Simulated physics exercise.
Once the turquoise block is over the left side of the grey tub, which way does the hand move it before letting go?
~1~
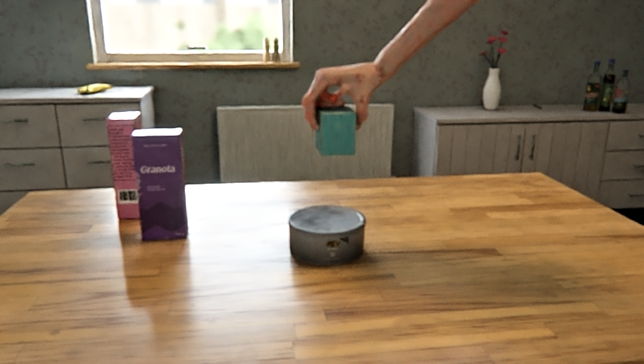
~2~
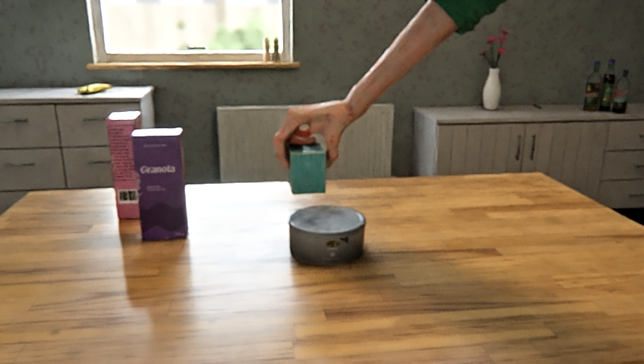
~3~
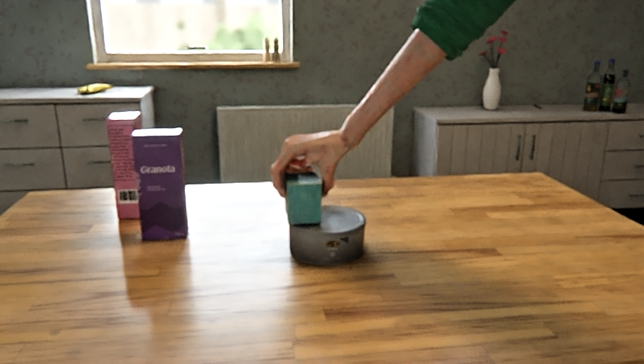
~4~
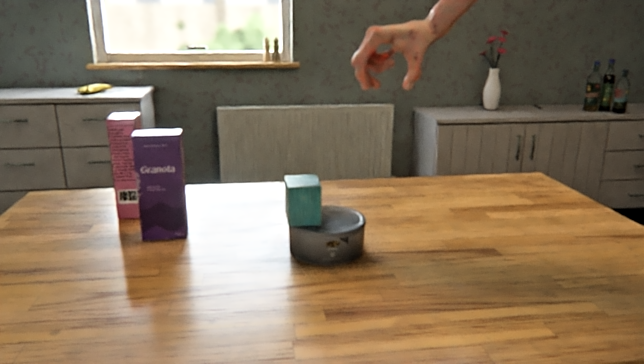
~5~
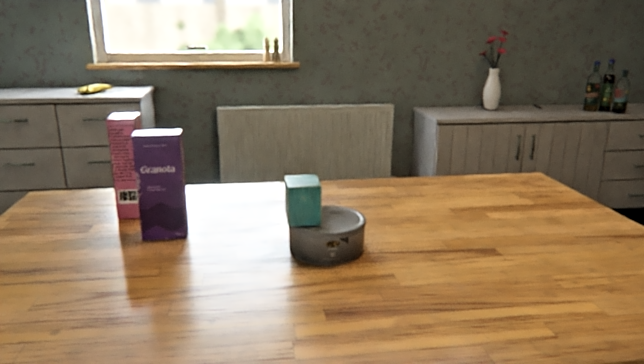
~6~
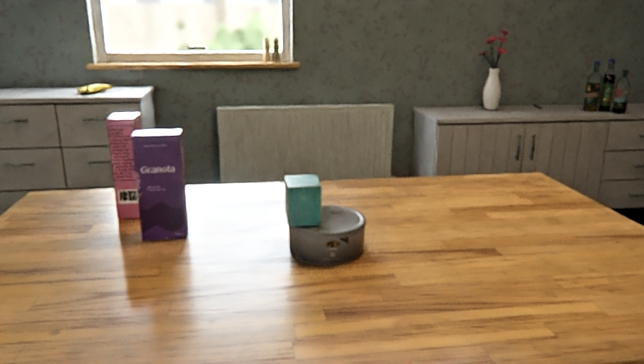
The hand moves the turquoise block down, until it sits at the rim of the grey tub.
